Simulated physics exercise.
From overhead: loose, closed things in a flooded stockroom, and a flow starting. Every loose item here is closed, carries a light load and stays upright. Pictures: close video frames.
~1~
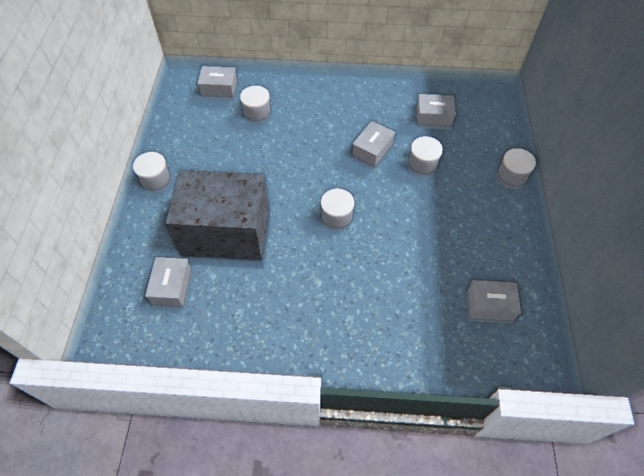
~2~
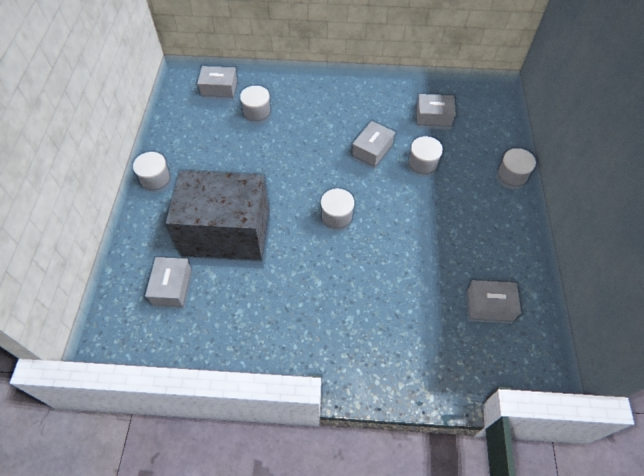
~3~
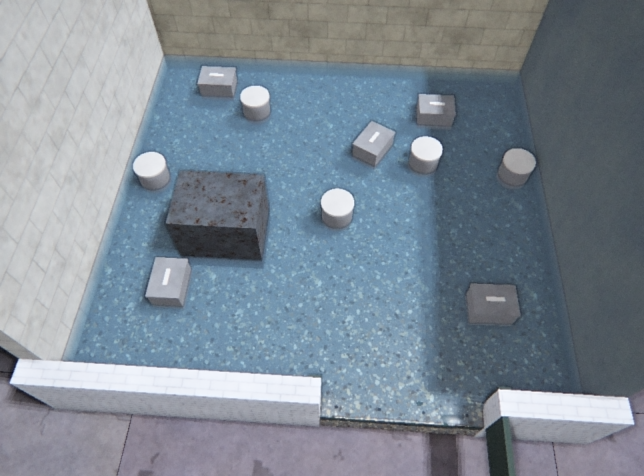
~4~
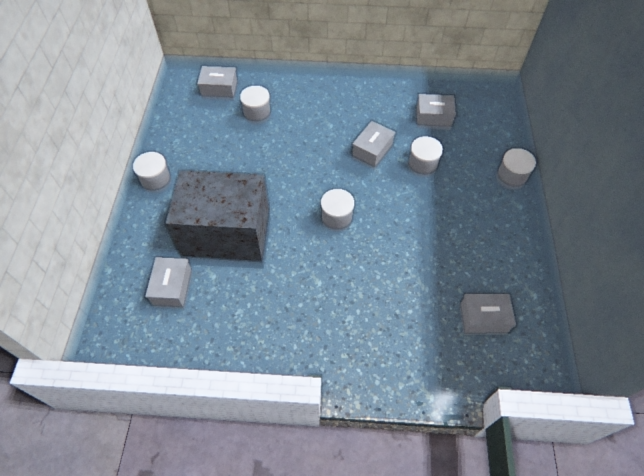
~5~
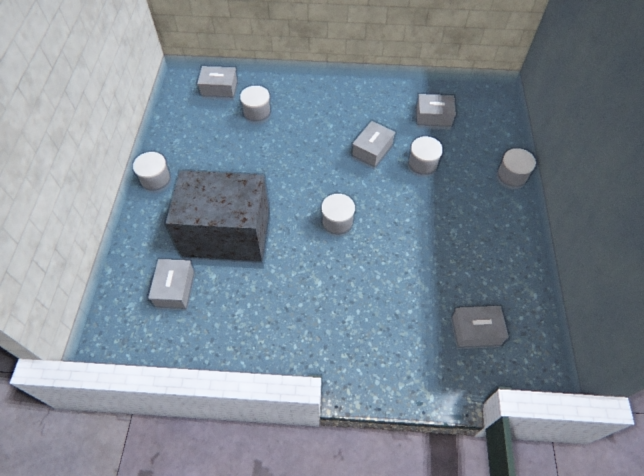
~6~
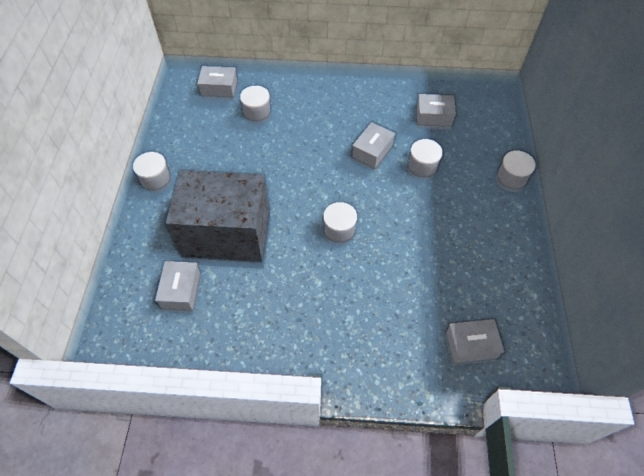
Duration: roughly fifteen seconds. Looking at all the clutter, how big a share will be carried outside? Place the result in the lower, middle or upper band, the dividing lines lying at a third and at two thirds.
Middle band.
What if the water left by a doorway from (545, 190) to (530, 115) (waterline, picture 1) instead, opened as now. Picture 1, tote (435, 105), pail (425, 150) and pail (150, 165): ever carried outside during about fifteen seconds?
Each in turn: Exits, exits, never leaves.
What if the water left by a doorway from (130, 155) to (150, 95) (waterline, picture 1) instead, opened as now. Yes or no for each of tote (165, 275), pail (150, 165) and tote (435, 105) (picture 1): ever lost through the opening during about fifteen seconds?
Taking each in turn, I'd say carried off, carried off and stuck within.
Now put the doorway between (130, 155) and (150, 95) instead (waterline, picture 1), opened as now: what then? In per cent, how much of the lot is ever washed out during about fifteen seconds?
Result: 50 per cent.
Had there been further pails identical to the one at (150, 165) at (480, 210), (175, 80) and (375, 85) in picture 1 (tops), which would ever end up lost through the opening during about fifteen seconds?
Copy one leaves the room, copy two never leaves, copy three never leaves.
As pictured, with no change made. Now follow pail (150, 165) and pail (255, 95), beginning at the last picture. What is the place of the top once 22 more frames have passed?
I'd expect them about (135, 249) and (289, 133).
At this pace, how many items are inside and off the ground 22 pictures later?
By my reckoning the number comes out at 7.
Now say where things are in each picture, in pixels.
In the first picture, a tote at (496, 297), afloat; a pail at (338, 202) floats; 0 of 10 have shifted.
In the second picture, a tote at (496, 297) floats; a pail at (338, 202) floats; 0 of 10 have shifted.
In the third picture, a tote at (495, 299), afloat; a pail at (338, 202), afloat; 0 of 10 have shifted.
In the fourth picture, a tote at (490, 309), afloat, close to its start; a pail at (338, 202), afloat; 1 of 10 have shifted.
In the fifth picture, a tote at (482, 323) floats, close to its start; a pail at (338, 207) floats, close to its start; 1 of 10 have shifted.
In the sixth picture, a tote at (477, 338) floats, a stride from its start; a pail at (340, 216), afloat, close to its start; 3 of 10 have shifted.
A moment on, 0 of 10 are out; 10 afloat.
Next, 2 of 10 are out; 8 afloat.
Later, 3 of 10 are out; 7 afloat.
In the end, 5 of 10 are out; 4 afloat.
